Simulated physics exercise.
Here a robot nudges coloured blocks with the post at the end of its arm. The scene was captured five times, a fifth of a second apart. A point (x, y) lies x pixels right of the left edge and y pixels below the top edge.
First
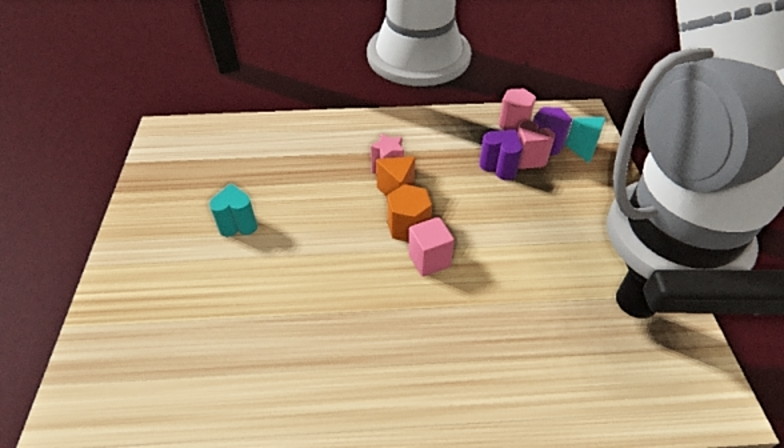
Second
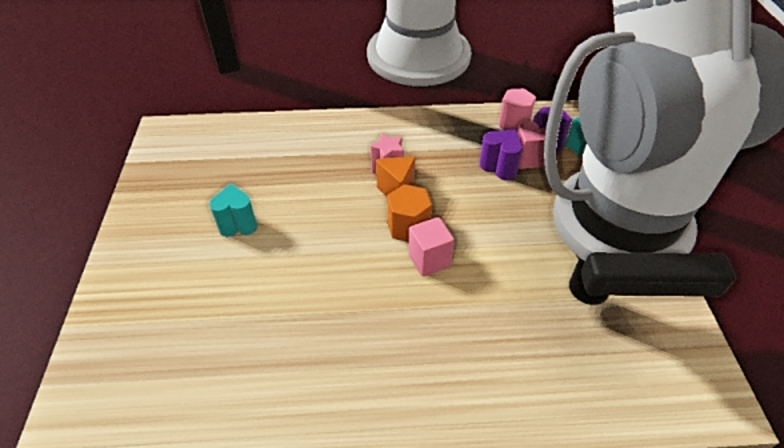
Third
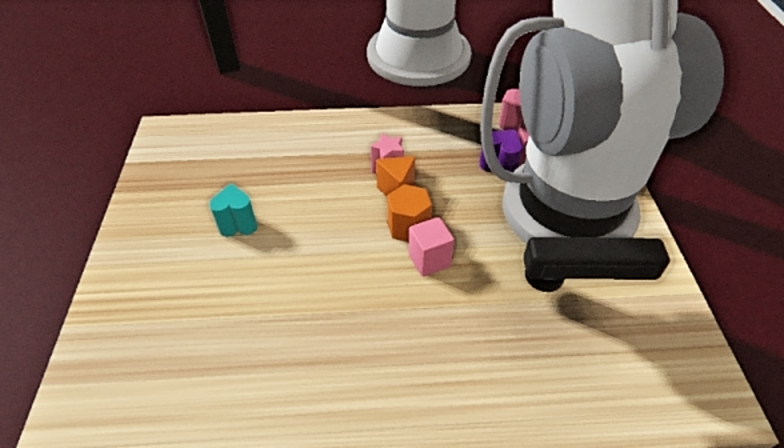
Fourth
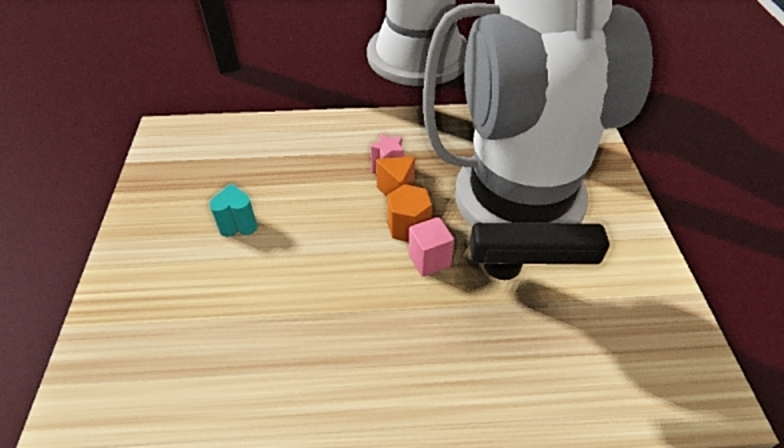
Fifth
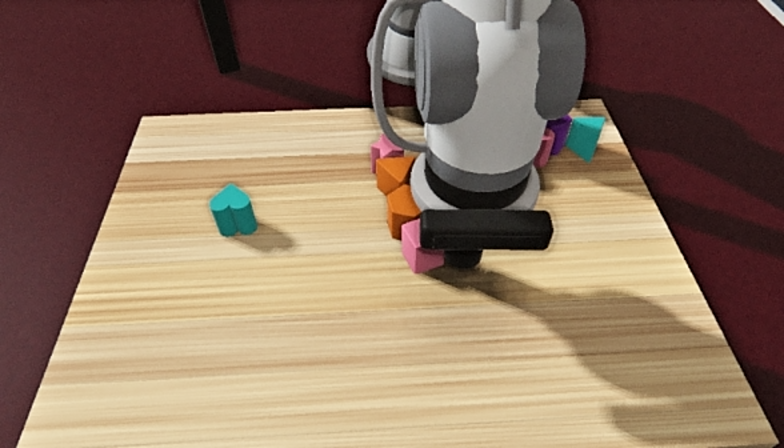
A robot arm sweeps leftward across a wooden table, its dark post reaching the pink square block beside orange and pink blocks.
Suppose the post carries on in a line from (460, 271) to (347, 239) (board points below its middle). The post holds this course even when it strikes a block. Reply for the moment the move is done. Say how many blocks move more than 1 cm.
I reckon the push displaces two of the blocks by more than 1 cm.
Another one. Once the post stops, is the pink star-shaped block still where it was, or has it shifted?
The pink star-shaped block will stay where it is.
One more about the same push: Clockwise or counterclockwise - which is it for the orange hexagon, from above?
From above, the turn goes clockwise.
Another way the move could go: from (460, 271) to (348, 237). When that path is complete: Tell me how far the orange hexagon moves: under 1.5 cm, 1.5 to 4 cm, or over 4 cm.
Covers 1.5 to 4 cm.
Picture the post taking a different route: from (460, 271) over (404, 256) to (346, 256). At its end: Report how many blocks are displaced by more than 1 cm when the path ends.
It's going to be two.
What follows on the original path. One third of the way, post at (422, 243); orange hexagon at (396, 194), turned 45° clockwise; pink square piece at (382, 226), turned 20° anticlockwise.
Two thirds of the way, post at (382, 232); orange hexagon at (396, 194), turned 45° clockwise; pink square piece at (347, 219), turned 55° anticlockwise.
At the end, post at (345, 222); pink star-shaped block in place; orange triangle in place; orange hexagon at (395, 193), turned 55° clockwise; pink square piece at (308, 214), turned 75° anticlockwise.
